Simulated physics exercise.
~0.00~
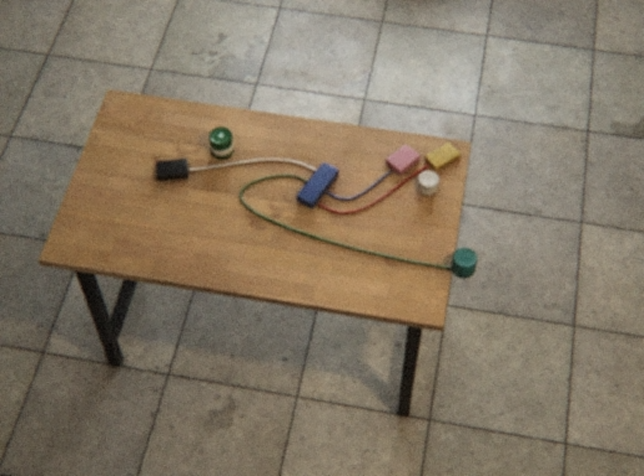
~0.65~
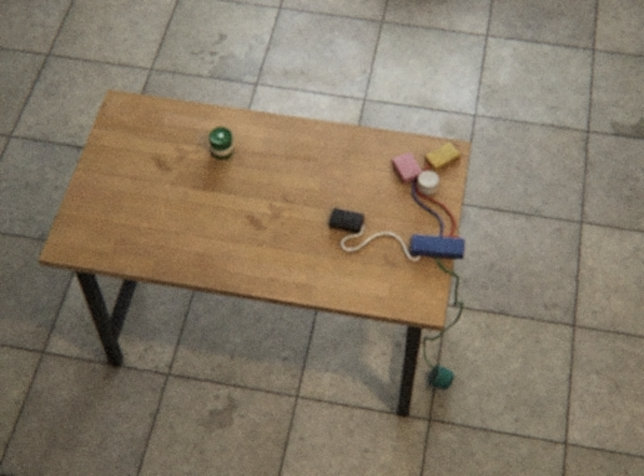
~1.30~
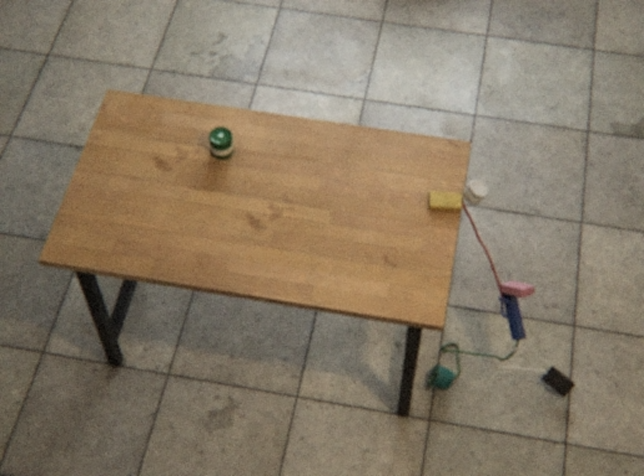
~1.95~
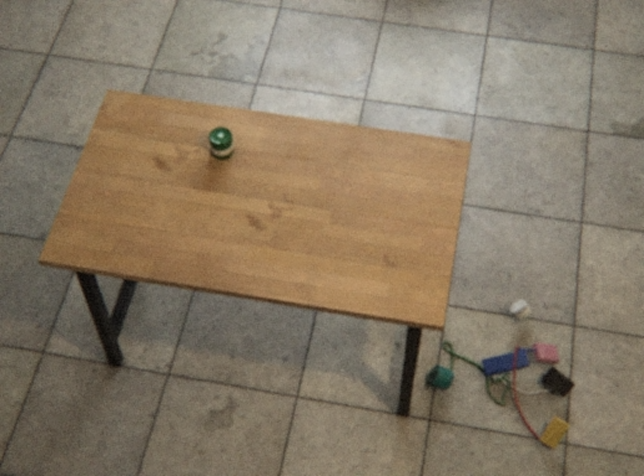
Cabled devices slide off the table's right edge onto the floor, leaving the green tin behind.
